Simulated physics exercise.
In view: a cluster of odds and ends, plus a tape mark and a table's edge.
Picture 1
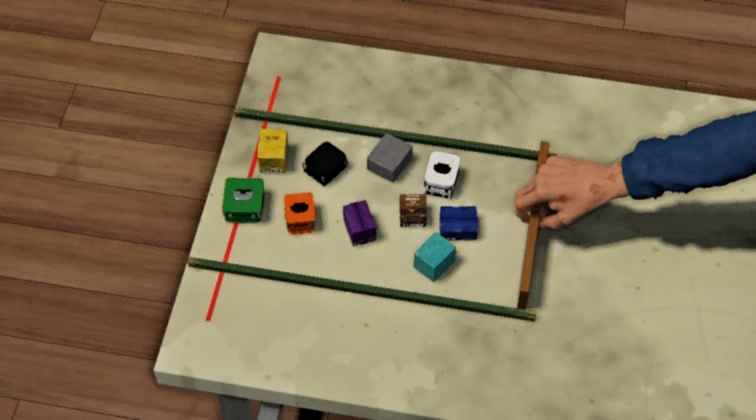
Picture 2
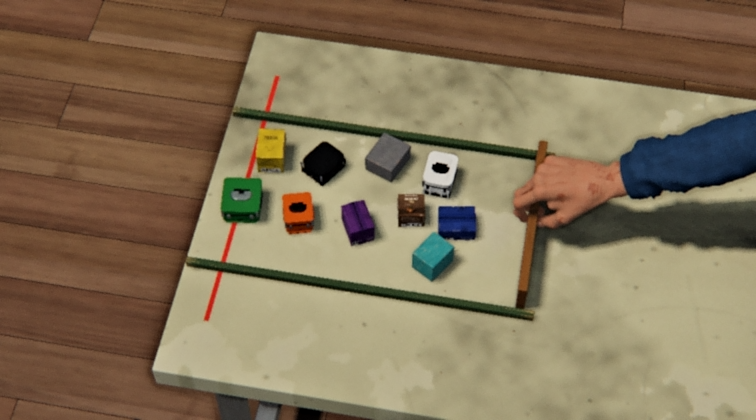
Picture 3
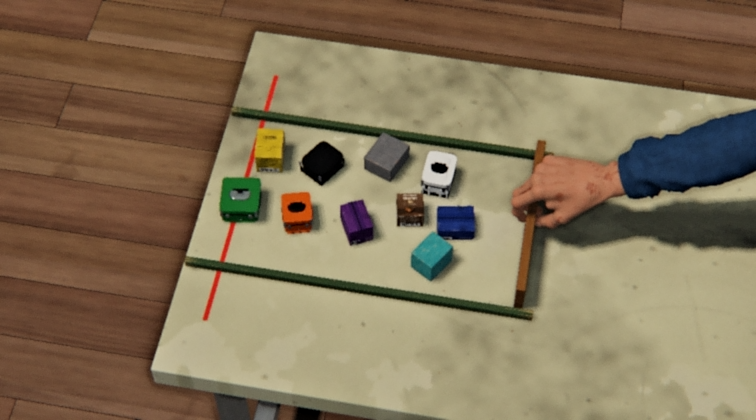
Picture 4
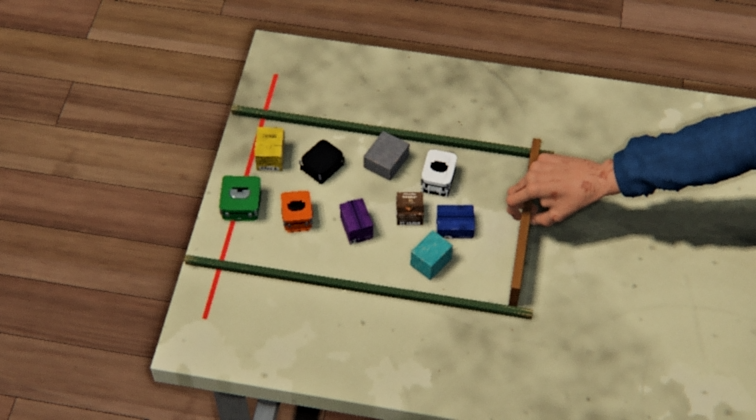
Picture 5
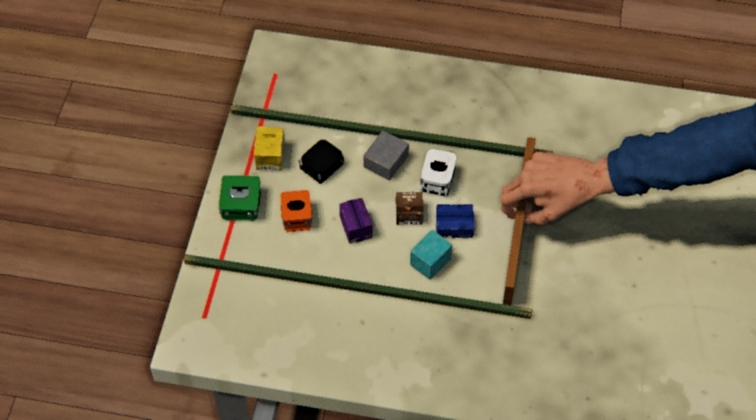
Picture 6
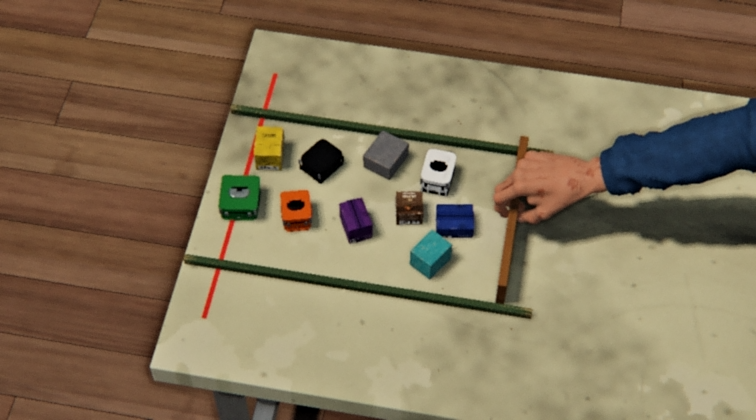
The video shows colourful small boxes and blocks between two green rails on a tabletop, with a red line at the left. A hand at the right slides a wooden board slightly left toward them, while the objects stay in place.
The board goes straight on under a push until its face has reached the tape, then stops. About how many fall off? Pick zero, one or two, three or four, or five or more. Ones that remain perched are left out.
Five or more fall off.
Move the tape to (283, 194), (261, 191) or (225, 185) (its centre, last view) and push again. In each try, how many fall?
First 1, then 3, then 6.
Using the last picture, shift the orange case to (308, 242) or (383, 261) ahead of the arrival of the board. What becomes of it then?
Well, the orange case is gone in the first case and is gone in the second.
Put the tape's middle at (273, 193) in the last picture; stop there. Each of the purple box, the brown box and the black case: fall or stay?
The purple box? It is safe. The brown box? It is safe. The black case? It does not stay.
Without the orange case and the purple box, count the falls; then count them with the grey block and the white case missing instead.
Result: 5 in the first case, with 4 in the second.
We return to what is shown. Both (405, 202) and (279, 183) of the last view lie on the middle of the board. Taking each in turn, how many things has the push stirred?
Tally: First 6; then 10.
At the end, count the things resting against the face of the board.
It adds up to 4.
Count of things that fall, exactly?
Count = 6.
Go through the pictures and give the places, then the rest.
The first frame shows green case (244, 201); yellow box (273, 151); orange case (300, 214); board (534, 224); tape (246, 191).
The second frame shows yellow box (272, 151); board (532, 223).
The third frame shows orange case (297, 213); purple box (357, 223).
The fourth frame shows green case (241, 199); blue box (455, 221).
The fifth frame shows yellow box (270, 149); grey block (386, 155).
The sixth frame shows green case (240, 198); yellow box (270, 149); orange case (296, 211); board (512, 218); tape (242, 188).
Soon after, none off yet; green case at rest near (240, 198); yellow box at rest near (270, 149); orange case at rest near (296, 211).
After that, none off yet; green case displaced a little near (225, 197); yellow box displaced about its own width near (238, 142); orange case displaced about its own width near (259, 209).
In the end, the number that fall off is five or more; gone, brown box, grey block, black case, orange case, yellow box and green case.
